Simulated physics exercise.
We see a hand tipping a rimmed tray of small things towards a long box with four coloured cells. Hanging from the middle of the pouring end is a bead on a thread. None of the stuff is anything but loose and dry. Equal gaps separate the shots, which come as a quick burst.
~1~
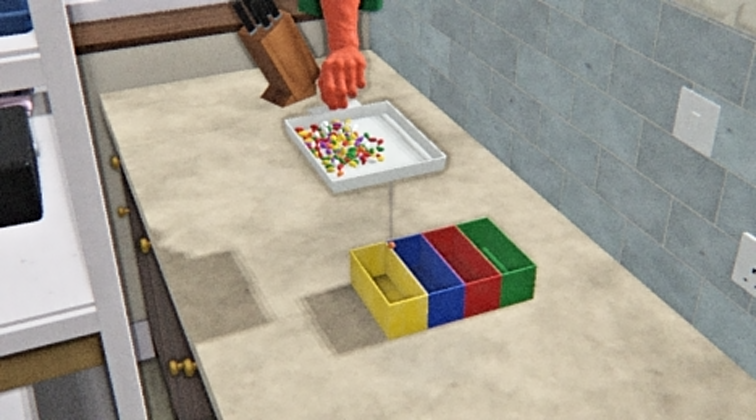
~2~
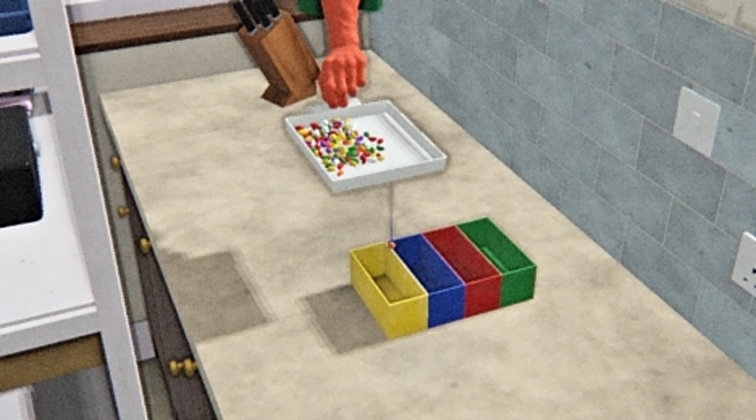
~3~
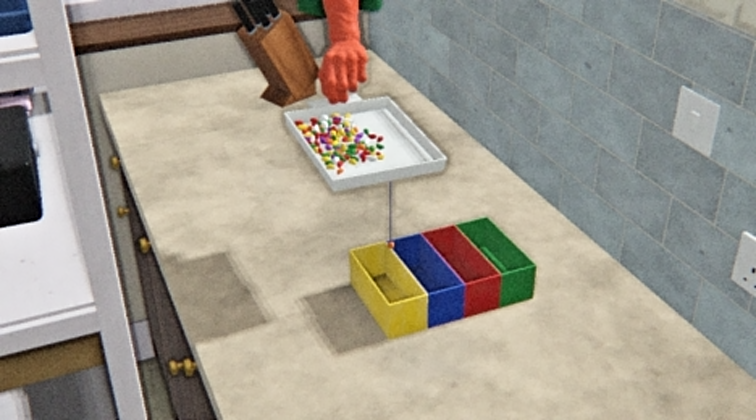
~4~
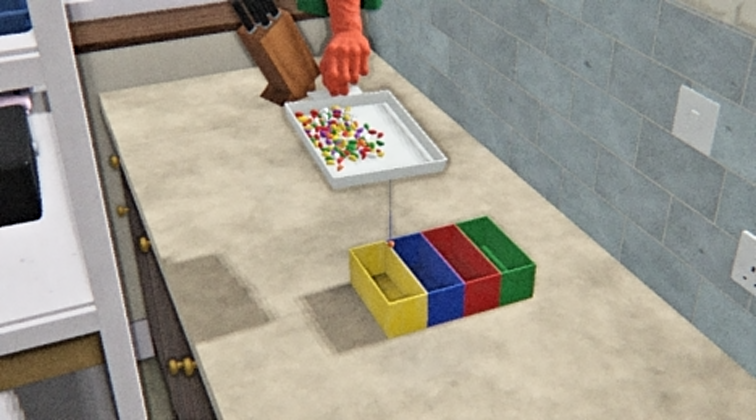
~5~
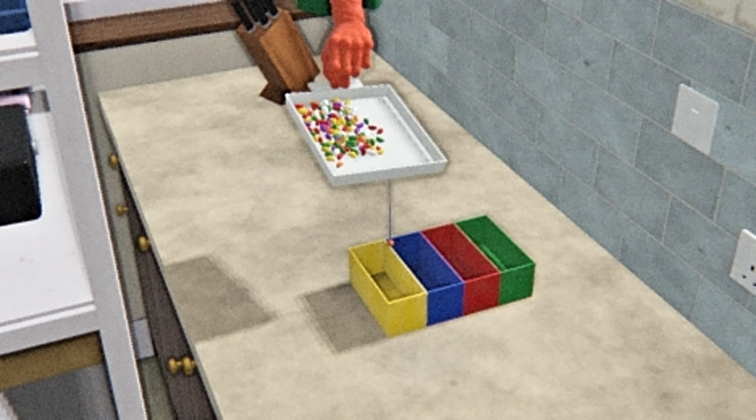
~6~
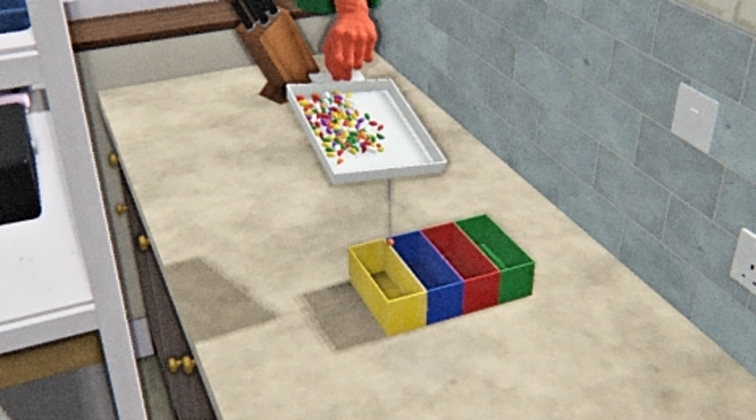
In this clip, a reddish hand holds a white rimmed tray of colourful jelly beans above a countertop, behind a box with yellow, blue, red and green cells, and gradually tilts it slightly while the beans stay bunched toward the left.
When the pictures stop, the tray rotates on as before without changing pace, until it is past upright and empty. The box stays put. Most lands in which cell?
In the red cell.
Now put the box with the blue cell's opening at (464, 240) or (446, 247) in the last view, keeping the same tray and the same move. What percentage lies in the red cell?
About 0 per cent, then about 0 per cent.
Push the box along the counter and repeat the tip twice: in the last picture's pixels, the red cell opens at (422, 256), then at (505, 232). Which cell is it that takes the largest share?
That green cell first, the cell in yellow second.
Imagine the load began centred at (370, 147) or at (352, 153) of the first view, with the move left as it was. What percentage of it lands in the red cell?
About 60 % and 50 %.
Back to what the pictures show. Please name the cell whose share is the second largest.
That is the cell in blue.
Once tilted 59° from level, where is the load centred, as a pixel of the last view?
The middle of the load sits near (404, 149).
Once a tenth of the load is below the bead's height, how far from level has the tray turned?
Angle: Approx. 90 degrees.
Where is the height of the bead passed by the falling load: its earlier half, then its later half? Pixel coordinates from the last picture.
Initially about (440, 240); subsequently about (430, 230).
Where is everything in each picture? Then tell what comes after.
Corners of the pouring end at (334, 180) and (444, 156), level; middle of the load at (337, 144), jelly beans; bead on its thread at (391, 245); yellow cell at (408, 314); blue cell at (446, 304); red cell at (483, 293); green cell at (518, 284), in the first frame.
Corners of the pouring end at (334, 179) and (444, 157), level; middle of the load at (337, 143), in the second frame.
Corners of the pouring end at (334, 178) and (444, 158), tipped barely, lowest at the right corner; middle of the load at (336, 139), in the third frame.
Corners of the pouring end at (335, 176) and (444, 159), tipped a little, lowest at the right corner; middle of the load at (336, 133), in the fourth frame.
Corners of the pouring end at (335, 174) and (444, 160), tipped a little, lowest at the right corner; middle of the load at (336, 128), in the fifth frame.
Corners of the pouring end at (336, 172) and (444, 161), tipped clearly, lowest at the right corner; middle of the load at (335, 122); yellow cell at (407, 311); blue cell at (445, 300); red cell at (481, 290); green cell at (517, 280), in the sixth frame.
Soon after the last picture, tray tipped steeply; nearly all on the tray; a stray few falling or outside the box.
A little later, tray tipped right over; most on the tray; a small part in the red cell; a stray few in the blue cell; a small part falling or outside the box.
Later still, tray tipped past a quarter turn; about two thirds in the red cell; about a third in the blue cell.
At rest, tray tipped past a quarter turn; about two thirds in the red cell; about a third in the blue cell; none in the yellow cell; none in the green cell.
